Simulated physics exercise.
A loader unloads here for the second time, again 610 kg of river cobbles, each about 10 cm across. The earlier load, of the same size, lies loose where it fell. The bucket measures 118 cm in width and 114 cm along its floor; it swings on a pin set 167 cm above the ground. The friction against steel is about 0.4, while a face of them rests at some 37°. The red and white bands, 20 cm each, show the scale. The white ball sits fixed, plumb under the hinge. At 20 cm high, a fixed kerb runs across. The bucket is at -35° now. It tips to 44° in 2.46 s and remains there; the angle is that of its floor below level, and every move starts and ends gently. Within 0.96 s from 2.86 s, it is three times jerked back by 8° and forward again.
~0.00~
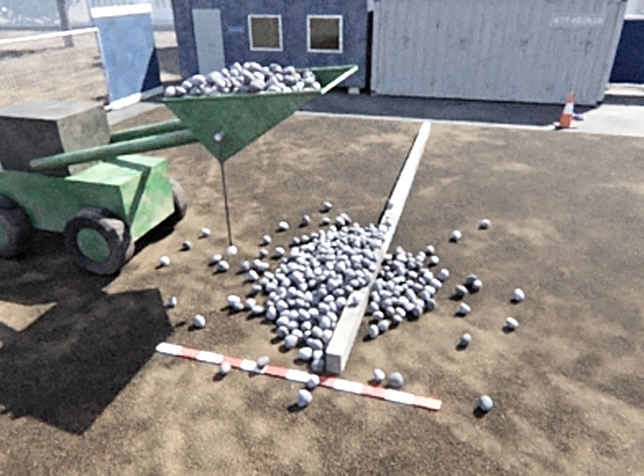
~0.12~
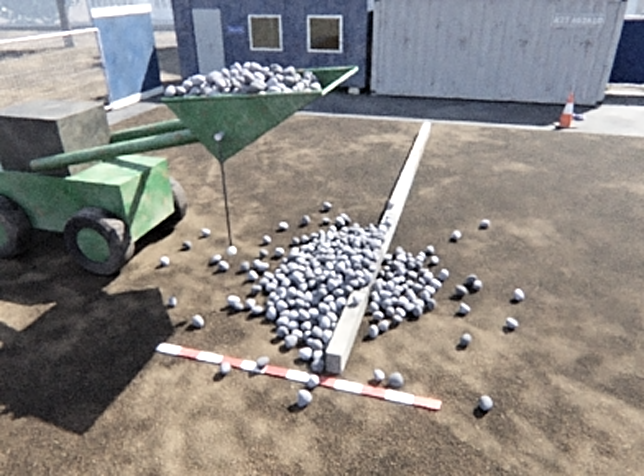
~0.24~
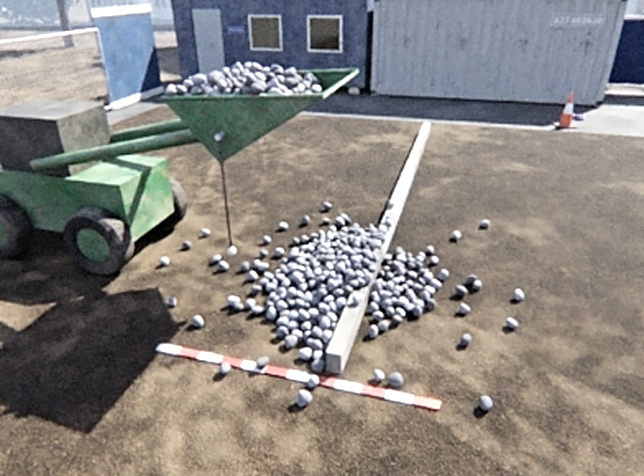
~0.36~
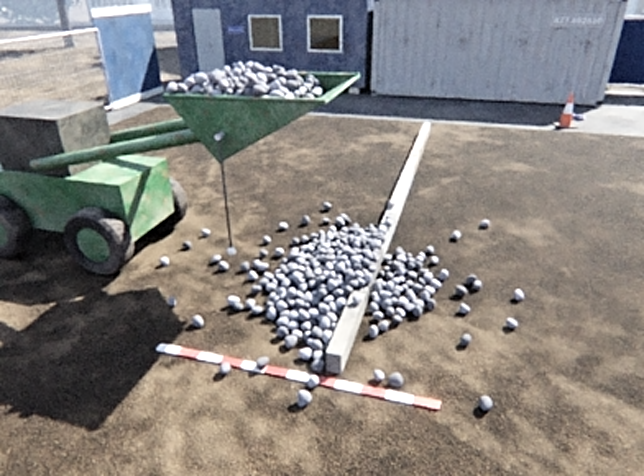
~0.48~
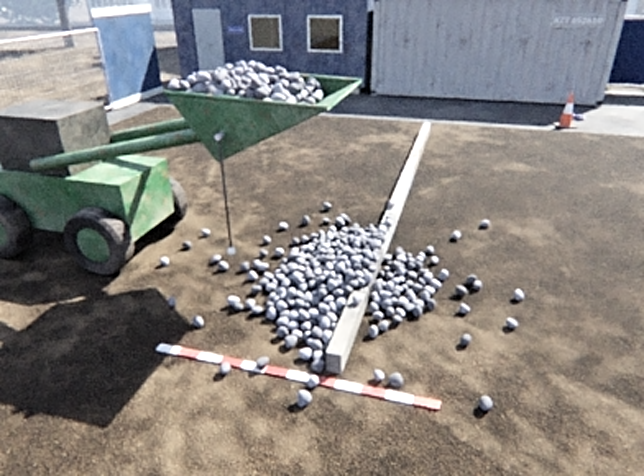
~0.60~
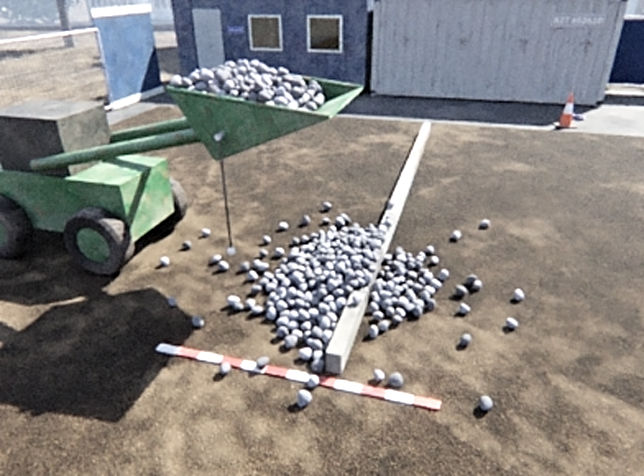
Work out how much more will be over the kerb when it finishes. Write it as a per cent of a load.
Around 51 out of 100.
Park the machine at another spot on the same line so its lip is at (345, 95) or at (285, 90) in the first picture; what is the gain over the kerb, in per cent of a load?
Roughly 80 and 10 per cent, in that order.
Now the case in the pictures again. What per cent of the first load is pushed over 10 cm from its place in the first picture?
About 25 per cent.
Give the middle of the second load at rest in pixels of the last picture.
Around (369, 271) in the last picture.
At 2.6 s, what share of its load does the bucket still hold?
Roughly 5 parts in a hundred of the load.
After 1.8 s the floor is at 31°; in per cent of one load, 86 in the bucket, 100 on this side of the kerb, 16 over the kerb; the foremost stones are at (485, 300).
After 2.6 s the floor is at 44°; in per cent of one load, 7 in the bucket, 147 on this side of the kerb, 47 over the kerb; the foremost stones are at (498, 317).
After 4.3 s the floor is at 44°; in per cent of one load, 0 in the bucket, 135 on this side of the kerb, 66 over the kerb; the foremost stones are at (567, 327).
After 7.1 s the floor is at 44°; in per cent of one load, 0 in the bucket, 135 on this side of the kerb, 66 over the kerb; the foremost stones are at (567, 327). Net gain over the kerb, 51.
